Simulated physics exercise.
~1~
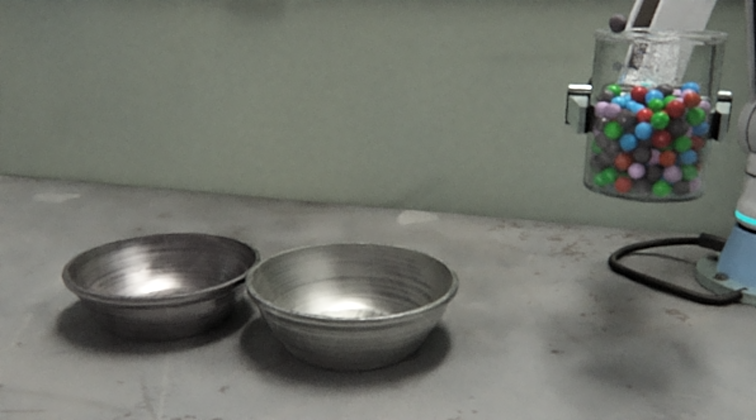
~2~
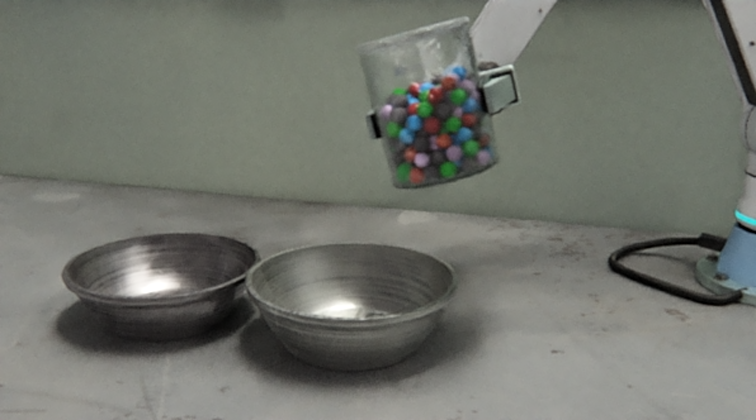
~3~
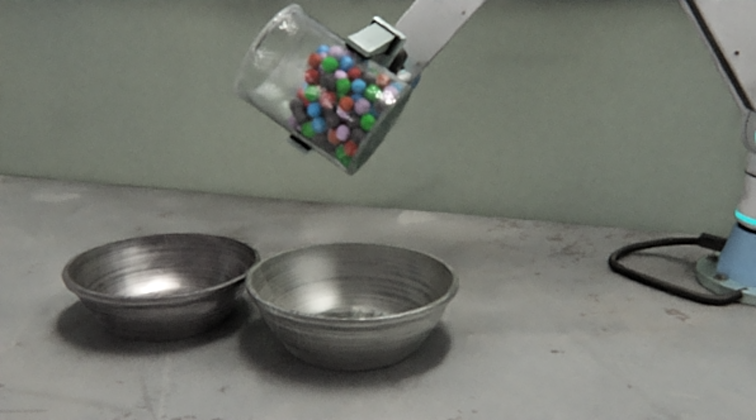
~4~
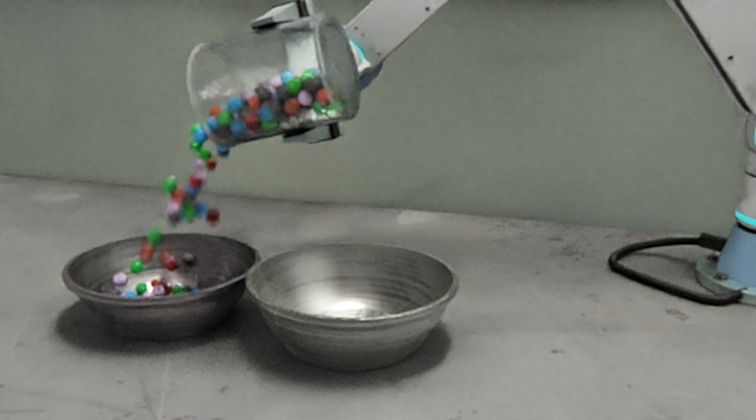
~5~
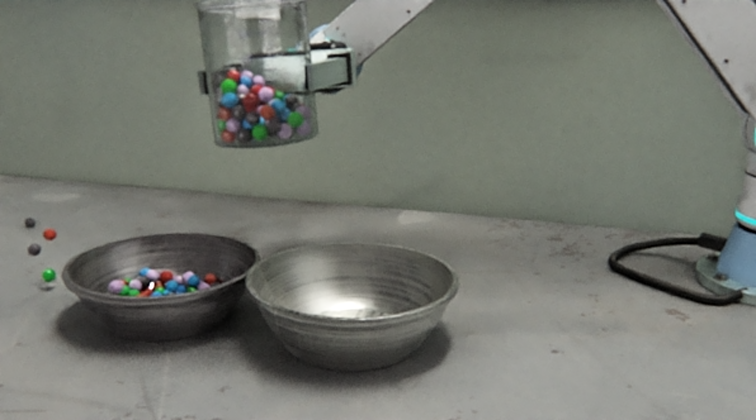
A robot arm carried a clear tumbler of colourful round sweets leftward over two metal bowls, tipped it to pour some into the left bowl, then turned it upright still holding many, leaving the right bowl empty and a few sweets outside.
